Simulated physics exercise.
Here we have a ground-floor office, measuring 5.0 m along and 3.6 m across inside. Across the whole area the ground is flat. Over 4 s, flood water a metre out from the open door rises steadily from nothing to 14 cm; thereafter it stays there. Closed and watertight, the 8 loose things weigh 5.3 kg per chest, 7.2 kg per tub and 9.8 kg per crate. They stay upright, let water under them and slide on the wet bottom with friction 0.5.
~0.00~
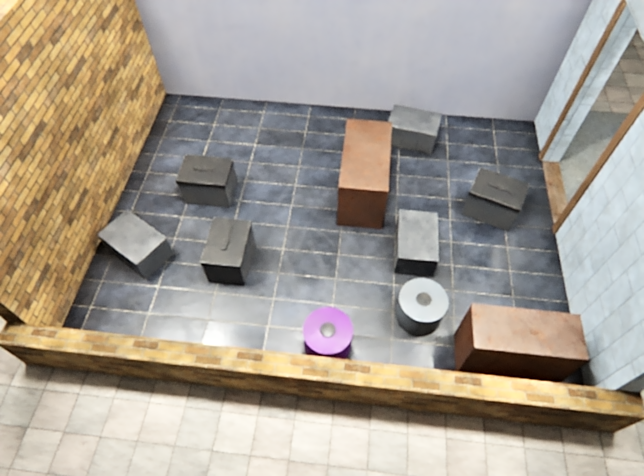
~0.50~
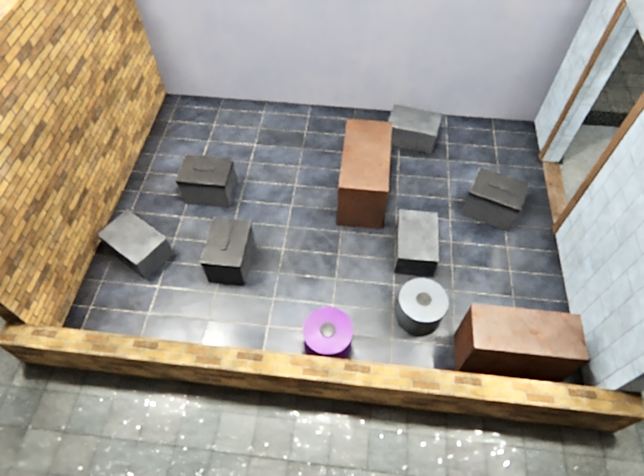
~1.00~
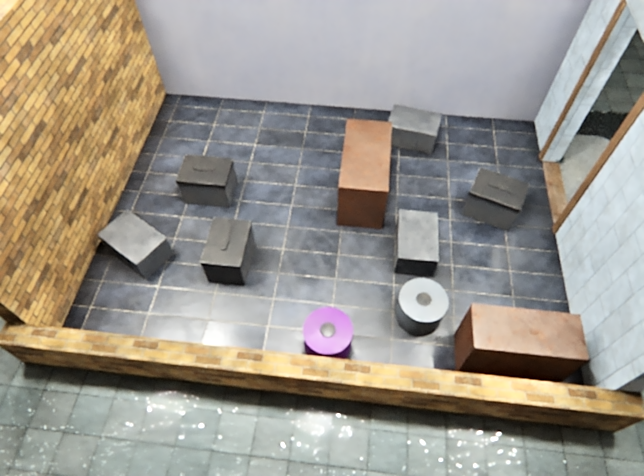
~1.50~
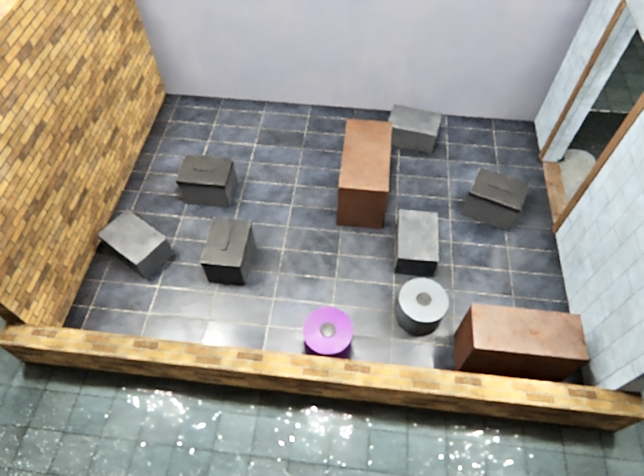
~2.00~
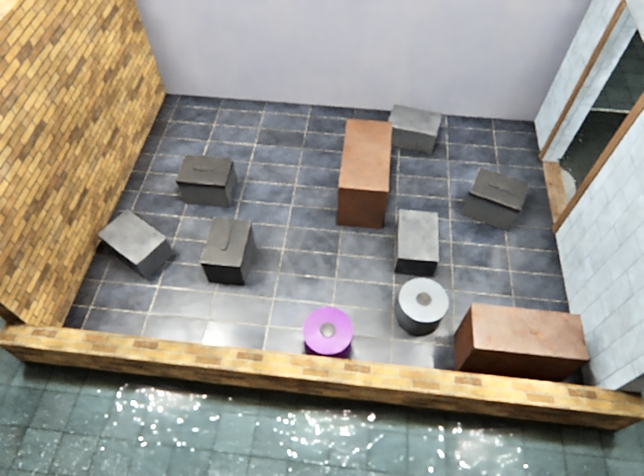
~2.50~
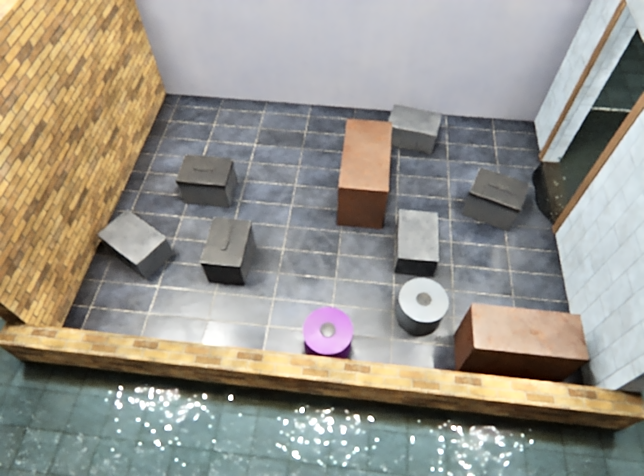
The footage shows a tiled room with gray boxes, brown blocks and a purple tub, all staying still, while water spreads and deepens over the paving outside the low brick wall and finally darkens the doorway on the right.
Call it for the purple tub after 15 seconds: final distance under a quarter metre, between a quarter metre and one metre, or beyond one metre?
Beyond one metre.
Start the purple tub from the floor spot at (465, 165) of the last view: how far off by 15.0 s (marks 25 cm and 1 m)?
Result: It drifts a great deal.
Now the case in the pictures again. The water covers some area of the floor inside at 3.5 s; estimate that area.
Roughly 1.0 m2.
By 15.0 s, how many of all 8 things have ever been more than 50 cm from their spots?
Counting them up, I find 4.
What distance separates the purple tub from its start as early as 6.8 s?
By then it has shifted roughly 0 cm.
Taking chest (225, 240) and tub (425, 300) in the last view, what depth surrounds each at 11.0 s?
I'd put it at 1 cm and 6 cm respectively.
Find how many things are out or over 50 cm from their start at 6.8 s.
I get 2.
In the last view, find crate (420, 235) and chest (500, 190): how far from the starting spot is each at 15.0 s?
First 200 cm, then 140 cm.
After 3.5 s the purple tub is near (328, 330), 0.0 m from its start, aground; 0 afloat.
After 6.8 s the purple tub is near (328, 330), 0.0 m from its start, aground; 2 afloat.
After 11.0 s the purple tub is near (323, 330), 0.0 m from its start, aground; 2 afloat.
After 15.0 s the purple tub is near (170, 311), 1.4 m from its start, afloat; 8 afloat.
